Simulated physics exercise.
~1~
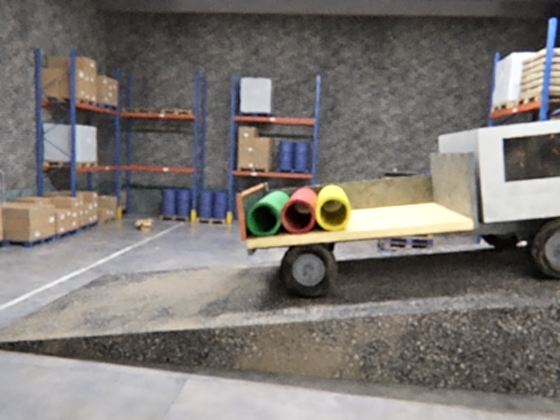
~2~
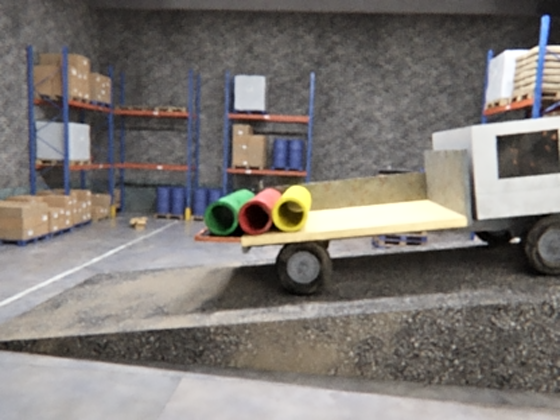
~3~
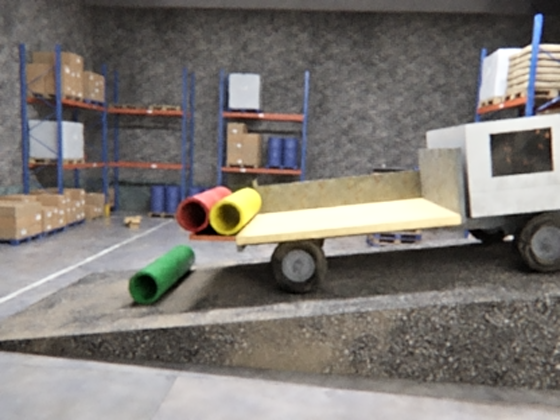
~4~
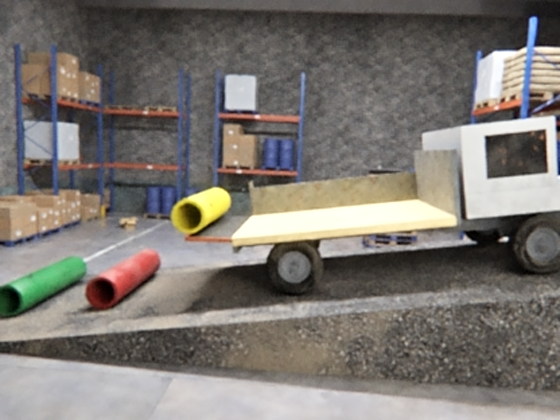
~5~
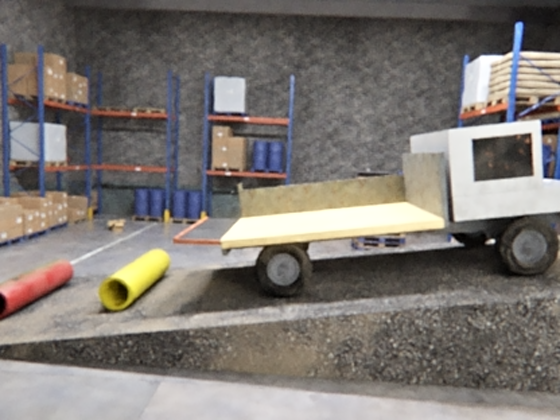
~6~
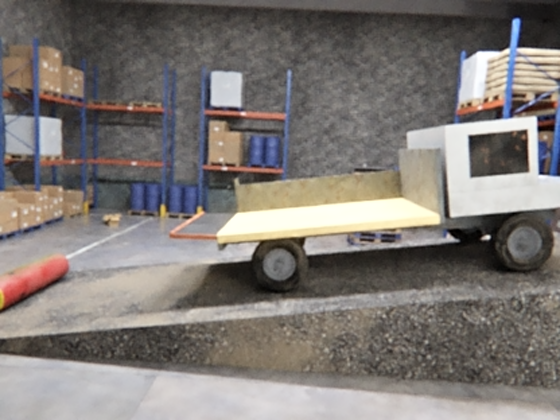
In the video, green, red and yellow pipes roll left from a pickup's sloping bed onto its lowered tailgate and drop one after another to the ground, rolling away downhill until the bed is empty and only a red pipe remains visible at the left edge.
